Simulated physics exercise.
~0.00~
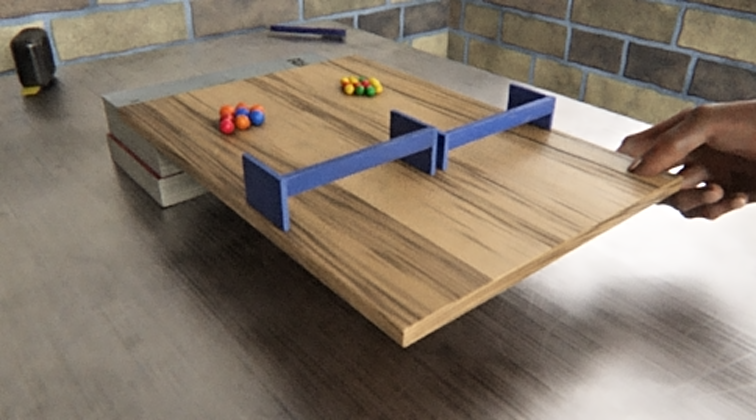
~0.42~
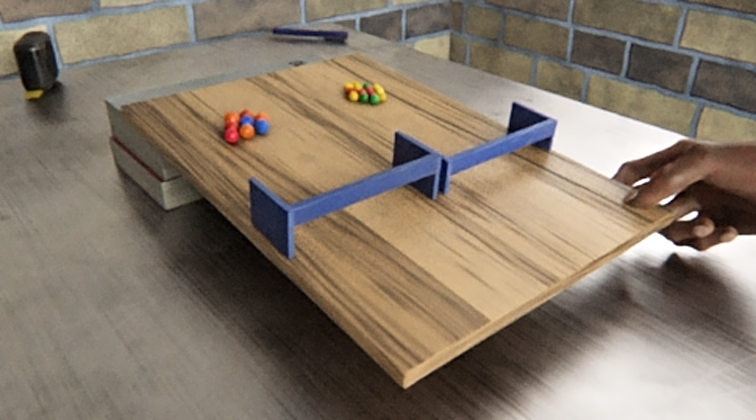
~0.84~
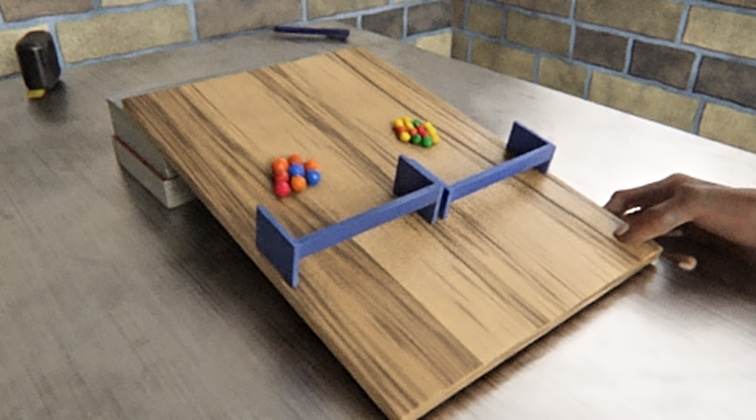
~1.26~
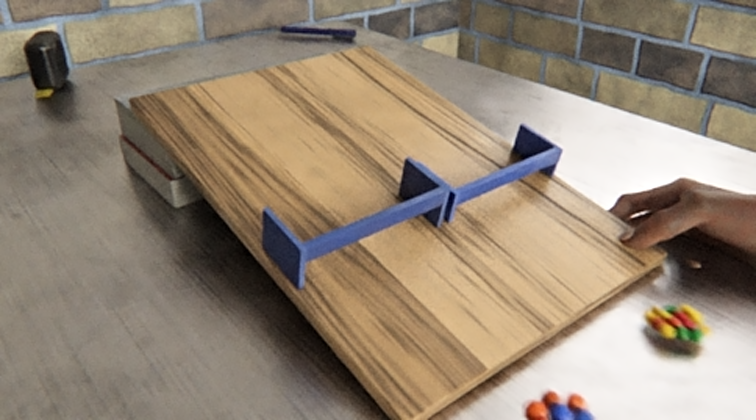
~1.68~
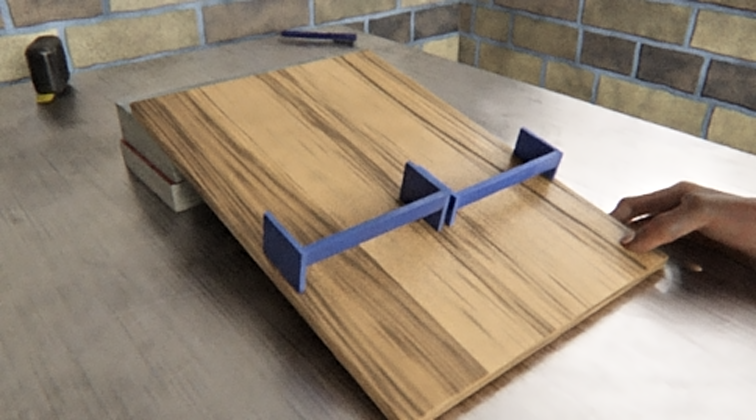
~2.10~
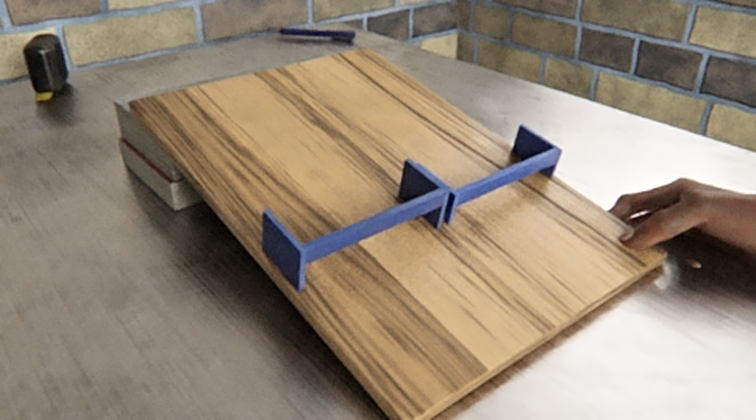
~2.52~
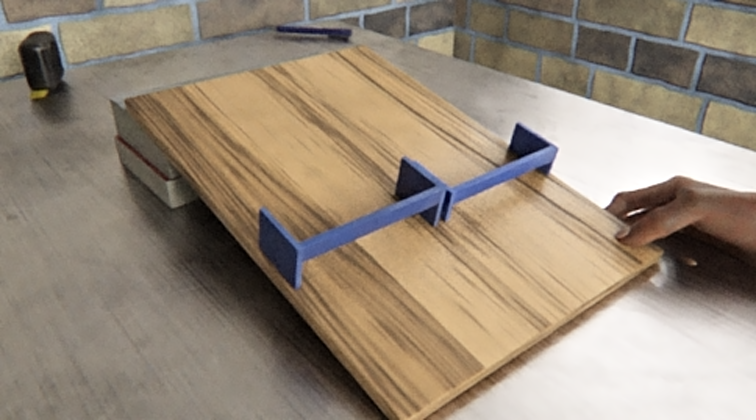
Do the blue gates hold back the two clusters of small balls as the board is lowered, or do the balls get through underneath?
Both clusters get through beneath the blue gates. They end up off the lower end of the board, leaving it empty.
